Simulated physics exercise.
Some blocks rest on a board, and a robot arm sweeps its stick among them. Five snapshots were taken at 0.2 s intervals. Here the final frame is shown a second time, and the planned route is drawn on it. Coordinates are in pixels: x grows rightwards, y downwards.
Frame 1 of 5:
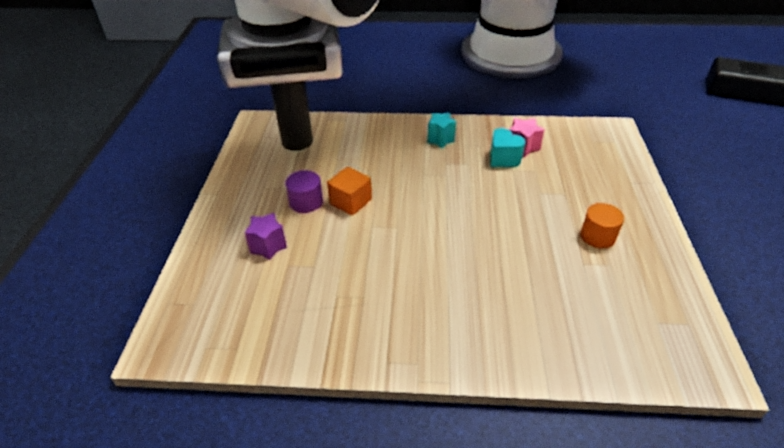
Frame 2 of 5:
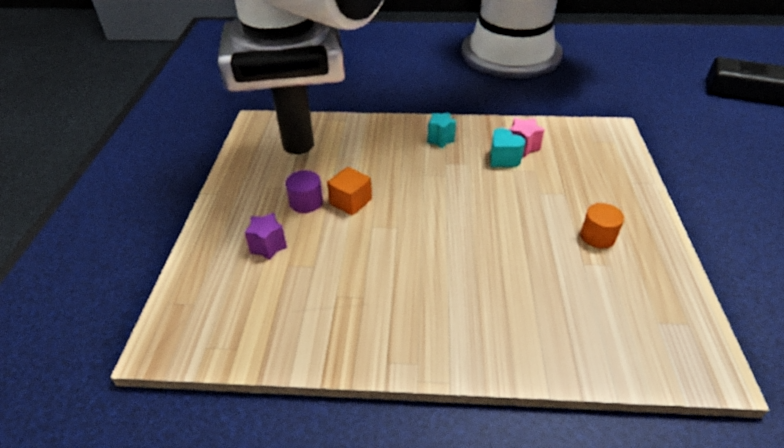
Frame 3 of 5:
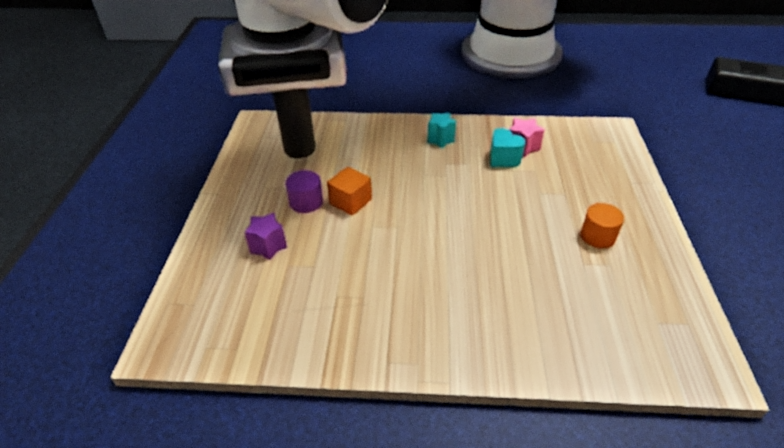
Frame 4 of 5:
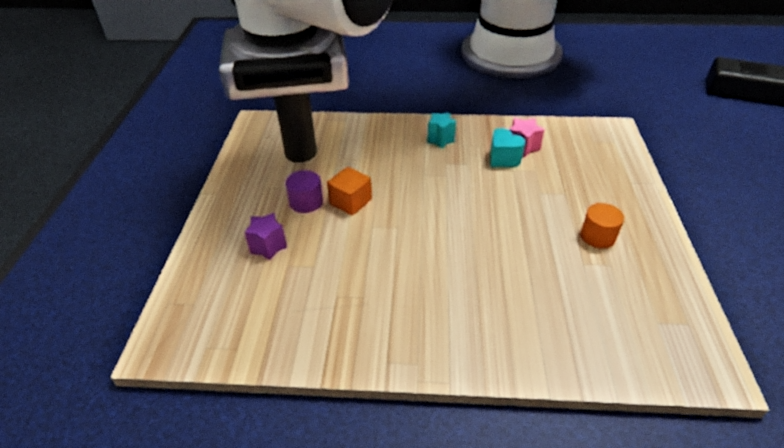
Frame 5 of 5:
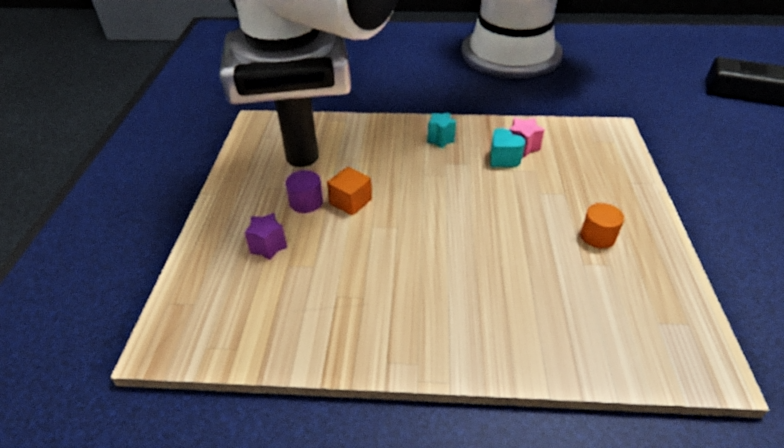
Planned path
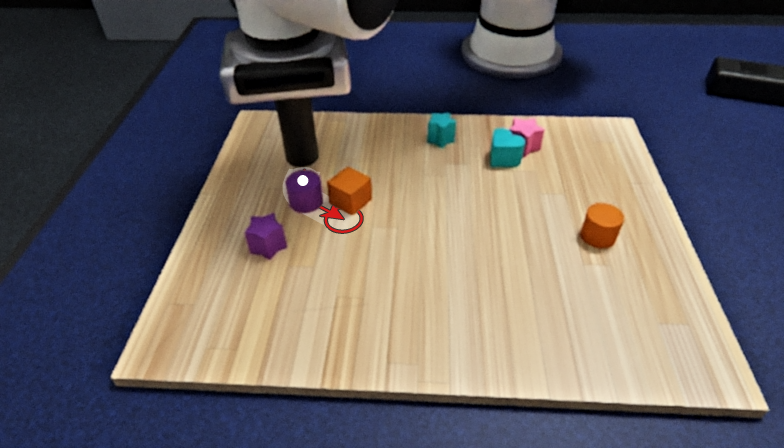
On a wooden board over blue cloth, a robot arm's black stick inches toward a purple disc while the colored blocks stay still.
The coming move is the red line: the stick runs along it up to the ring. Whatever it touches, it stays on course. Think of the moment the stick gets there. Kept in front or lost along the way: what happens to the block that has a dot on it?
I predict the stick has moved past it.
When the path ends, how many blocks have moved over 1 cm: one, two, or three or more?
Two blocks move more than 1 cm.
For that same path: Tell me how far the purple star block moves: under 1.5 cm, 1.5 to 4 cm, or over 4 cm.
It moves less than 1.5 cm.
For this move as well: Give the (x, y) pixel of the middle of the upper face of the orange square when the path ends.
Roughly at (371, 183).
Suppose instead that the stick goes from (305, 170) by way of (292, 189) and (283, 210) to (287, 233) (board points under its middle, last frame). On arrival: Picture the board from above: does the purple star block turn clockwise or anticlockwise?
Looking from above, the answer is clockwise.
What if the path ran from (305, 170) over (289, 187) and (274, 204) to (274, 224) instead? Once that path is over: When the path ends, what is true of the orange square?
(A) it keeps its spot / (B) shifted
A (it keeps its spot)
The line goes from (305, 170) via (300, 190) and (318, 206), ending at (344, 219); the dot is on the purple disc.
On the path given first. One third of the way, stick at (298, 178); purple disc at (305, 191).
Two thirds of the way, stick at (317, 193); purple disc at (317, 209); orange square at (355, 180).
At the end, stick at (342, 206); purple star block unmoved; purple disc at (326, 222); orange square at (371, 183), turned 65° anticlockwise.
